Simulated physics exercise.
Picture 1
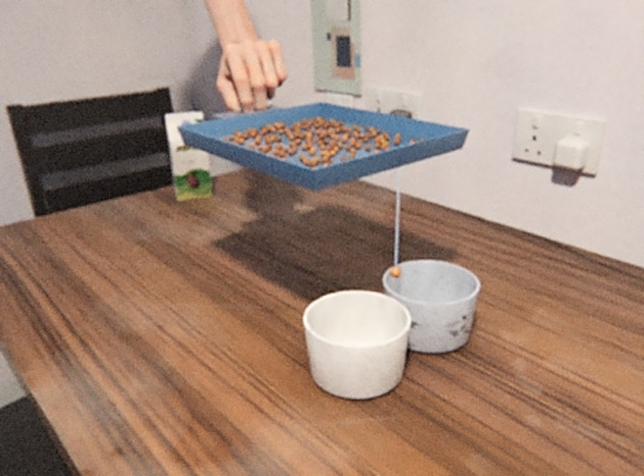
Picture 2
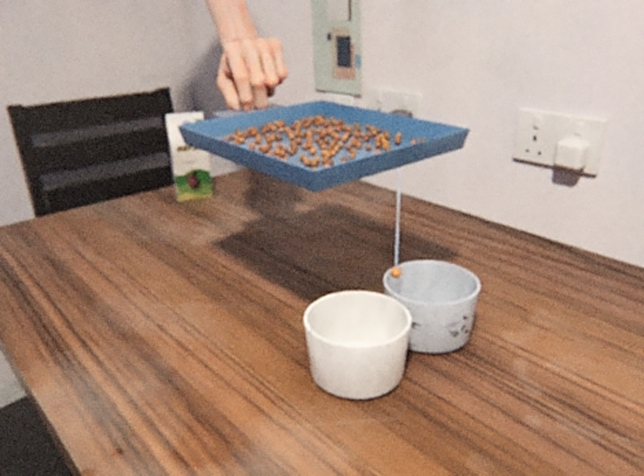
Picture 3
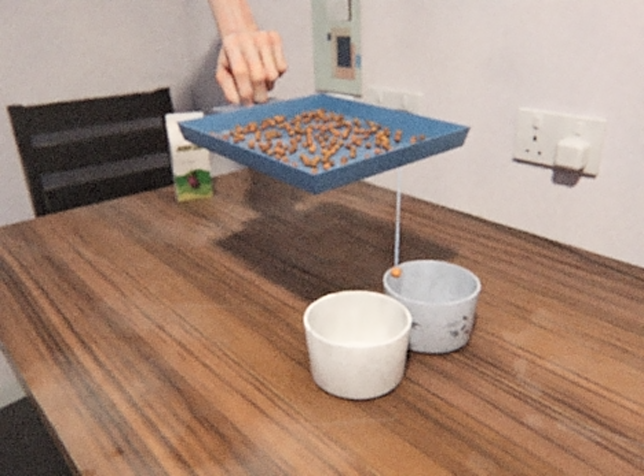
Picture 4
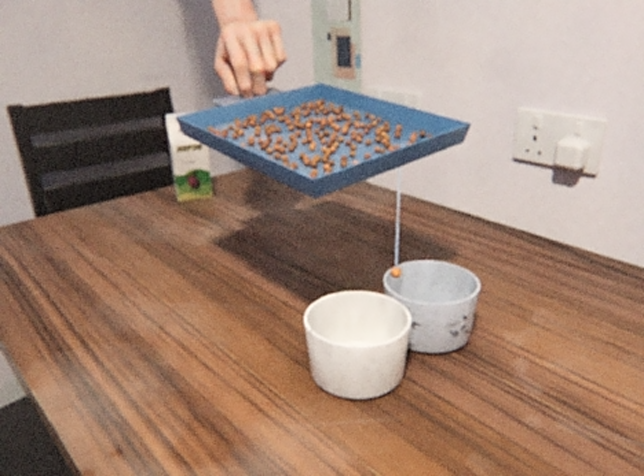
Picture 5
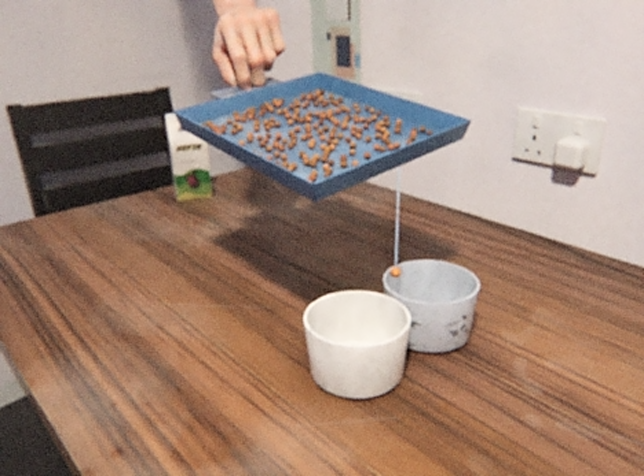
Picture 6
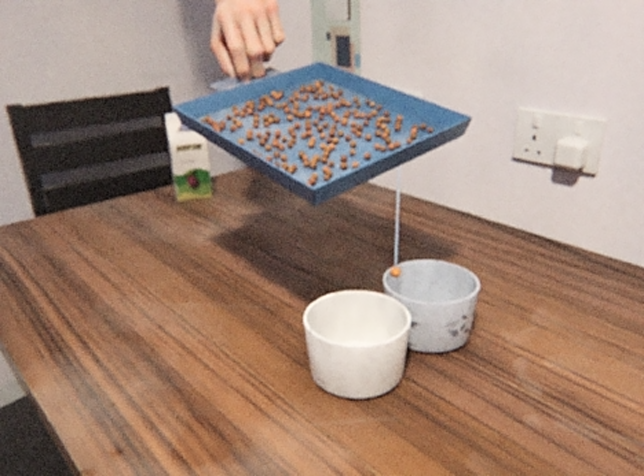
The clip opens with a hand holding a blue tray of small brown balls above two dishes on a wooden table, an orange bead hanging on a thread. The hand gradually raises the tray's far side as its front edge dips slightly toward the left corner, while the dishes stay still.
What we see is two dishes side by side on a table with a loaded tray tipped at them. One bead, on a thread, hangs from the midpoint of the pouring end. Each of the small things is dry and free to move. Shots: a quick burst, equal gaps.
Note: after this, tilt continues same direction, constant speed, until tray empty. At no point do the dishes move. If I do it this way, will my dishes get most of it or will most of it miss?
Most of it finds a dish.
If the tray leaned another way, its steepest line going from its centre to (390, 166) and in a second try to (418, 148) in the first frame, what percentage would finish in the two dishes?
The first try yields 60 percent and the second 20 percent.
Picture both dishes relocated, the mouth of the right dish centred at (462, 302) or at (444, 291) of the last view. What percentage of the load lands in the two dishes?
0 per cent the first time, 30 per cent the second time.
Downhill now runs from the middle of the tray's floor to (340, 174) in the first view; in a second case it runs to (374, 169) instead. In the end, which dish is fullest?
Leftward dish on the first try, Leftward dish on the second.
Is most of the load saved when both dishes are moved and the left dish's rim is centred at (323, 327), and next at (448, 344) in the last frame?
Together the dishes get beyond half first, then less than a half.
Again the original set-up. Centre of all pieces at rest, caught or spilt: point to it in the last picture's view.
Near pixel (350, 367).
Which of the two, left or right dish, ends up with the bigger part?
In the end, the left-side dish gets more.
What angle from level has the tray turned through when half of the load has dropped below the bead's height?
Angle: Approx. 90 degrees.
Just after the last frame, tray tipped steeply; almost all on the tray; just a few in the left dish; just a few outside both; just a few in the air.
A moment on, tray tipped right over; about a tenth on the tray; the larger part in the left dish; about a tenth outside both; about a tenth in the air.
Further on, tray tipped past a quarter turn; the larger part in the left dish; roughly a quarter outside both.
When it is over, tray tipped past a quarter turn; the larger part in the left dish; not one in the right dish; roughly a quarter outside both.
